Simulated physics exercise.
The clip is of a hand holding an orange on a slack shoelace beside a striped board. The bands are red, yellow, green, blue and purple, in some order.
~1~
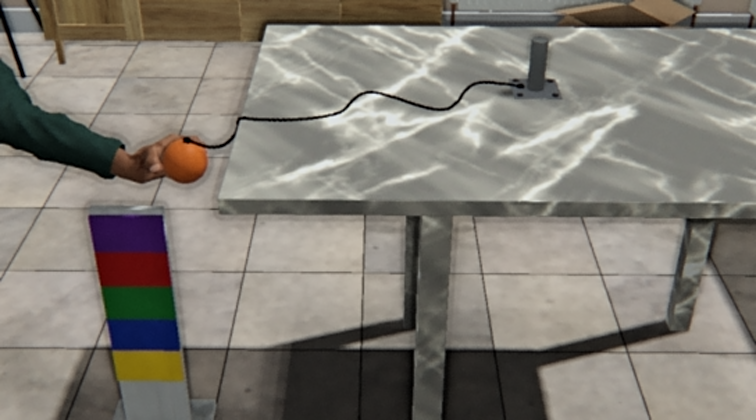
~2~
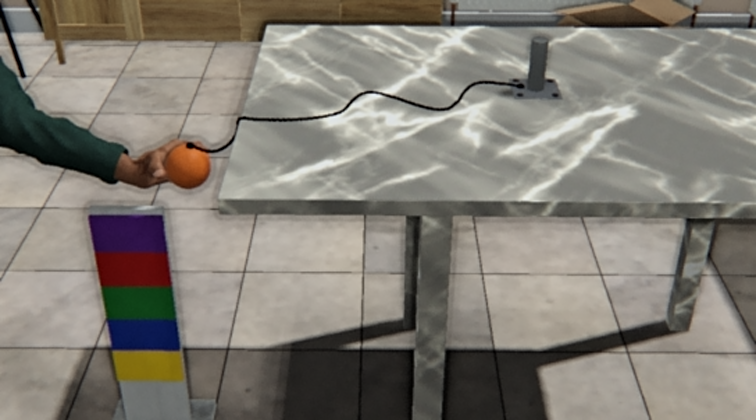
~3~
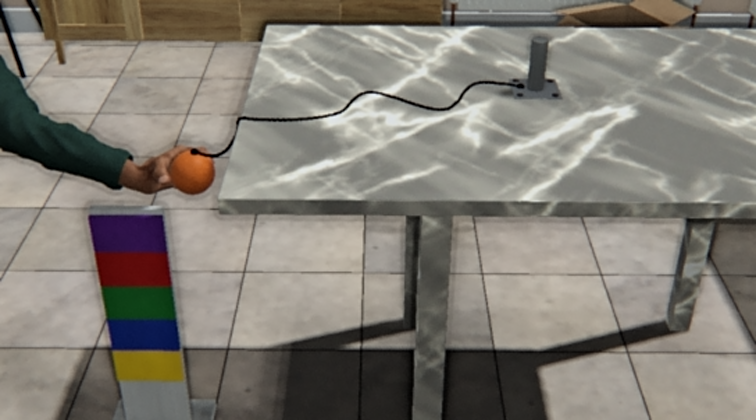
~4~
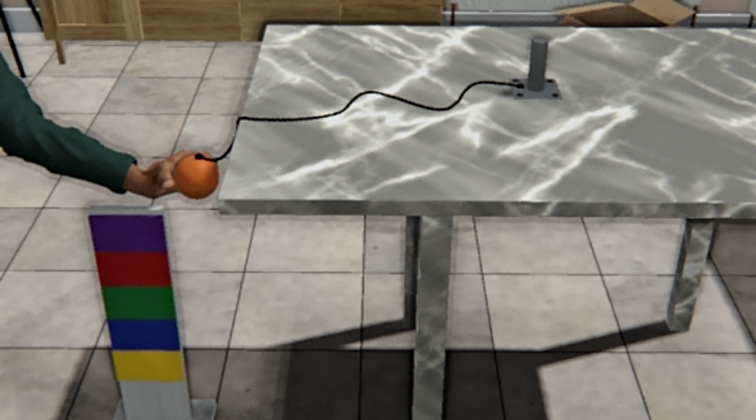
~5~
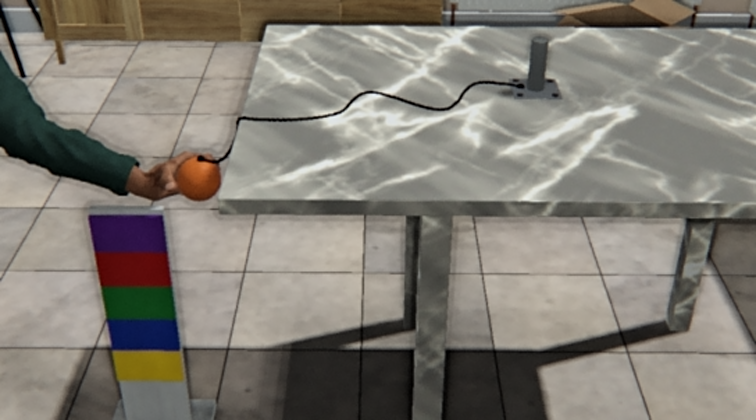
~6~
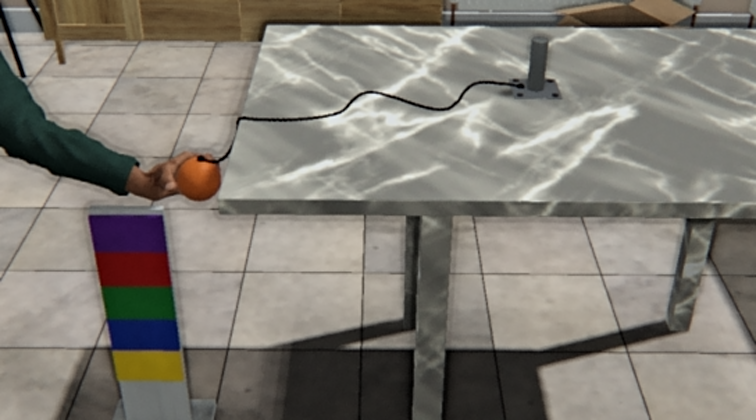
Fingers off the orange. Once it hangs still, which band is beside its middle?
At red.
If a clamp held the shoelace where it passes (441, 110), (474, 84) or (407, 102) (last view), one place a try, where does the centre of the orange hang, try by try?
The places are (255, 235), (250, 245) and (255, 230).
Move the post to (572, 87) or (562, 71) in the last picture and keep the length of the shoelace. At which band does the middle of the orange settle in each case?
Try by try: Purple; purple.
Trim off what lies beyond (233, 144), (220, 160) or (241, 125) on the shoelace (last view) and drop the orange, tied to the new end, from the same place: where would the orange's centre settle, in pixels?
The places are (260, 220), (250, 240) and (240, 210).
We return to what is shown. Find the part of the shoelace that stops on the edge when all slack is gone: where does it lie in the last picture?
The one at (319, 117).
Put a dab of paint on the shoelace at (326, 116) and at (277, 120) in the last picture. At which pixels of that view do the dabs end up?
The first at (246, 111), the second at (244, 152).
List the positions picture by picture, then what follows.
Orange (185, 161); purple (127, 235); red (133, 271); green (138, 304); blue (143, 336); yellow (148, 367), in the first picture.
Orange (189, 167); shoelace through (486, 82) (448, 109) (384, 95) (332, 115) (256, 120), in the second picture.
Orange (193, 173), in the third picture.
Orange (197, 177); shoelace through (486, 82) (448, 109) (384, 95) (332, 115) (256, 120), in the fourth picture.
Orange (199, 180), in the fifth picture.
Orange (199, 180); shoelace through (486, 82) (448, 109) (384, 95) (332, 115) (256, 120), in the sixth picture.
Soon after, orange near (265, 243); level with purple.
After that, orange near (237, 257); level with red.
In the end, orange near (247, 262); level with red. Its centre hangs level with the red band.
